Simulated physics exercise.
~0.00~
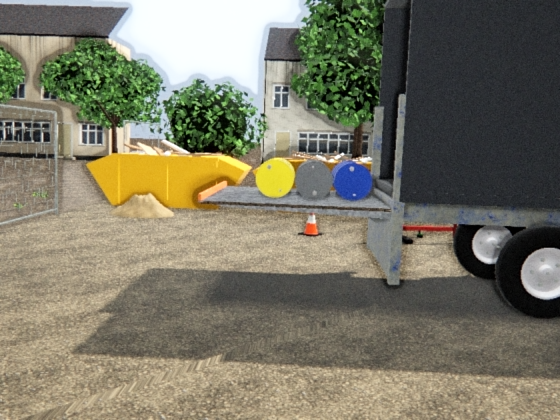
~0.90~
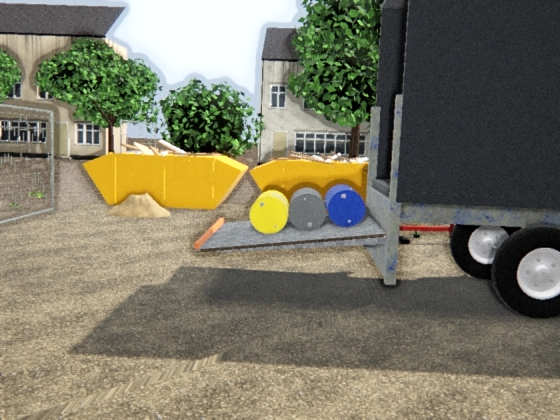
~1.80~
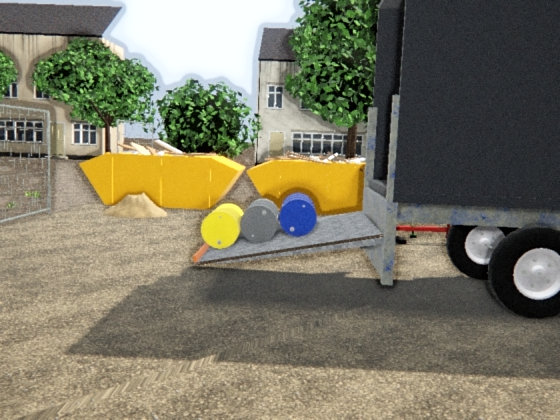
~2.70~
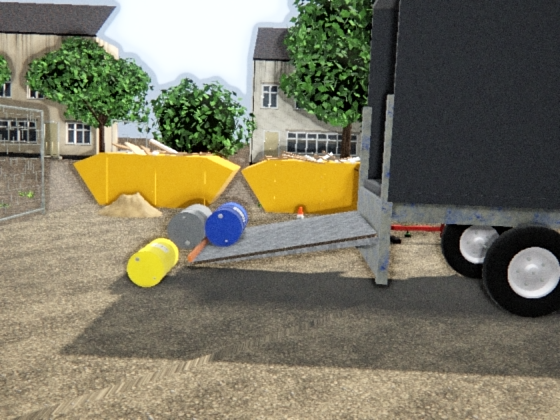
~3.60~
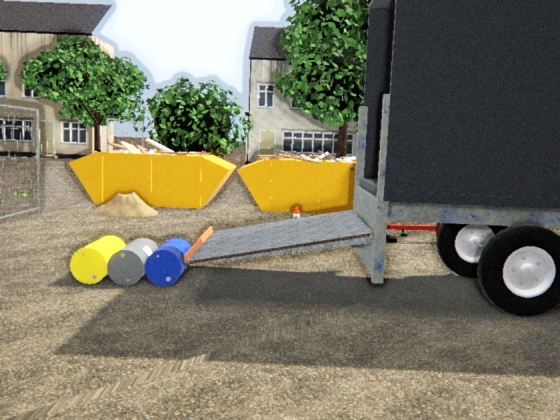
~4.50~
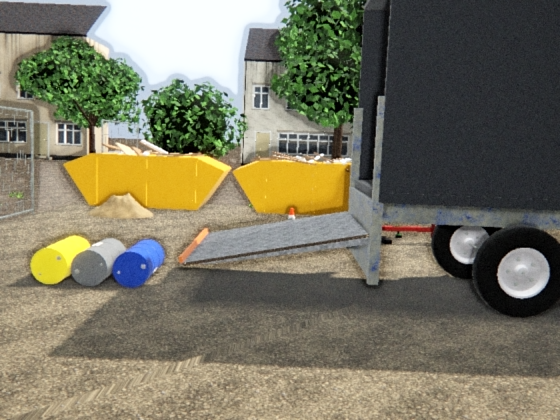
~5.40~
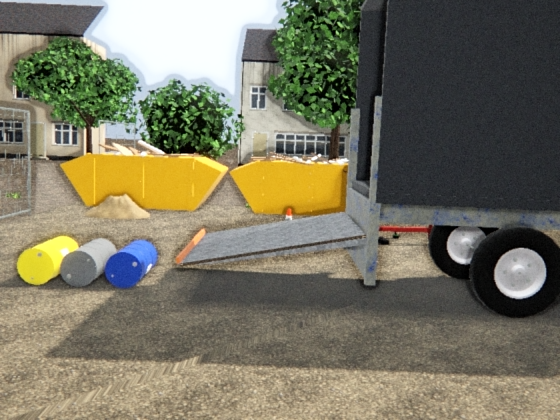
Yellow, grey and blue drums rolling left down a tilting tail-lift, tumbling over its end flap and settling on the ground.
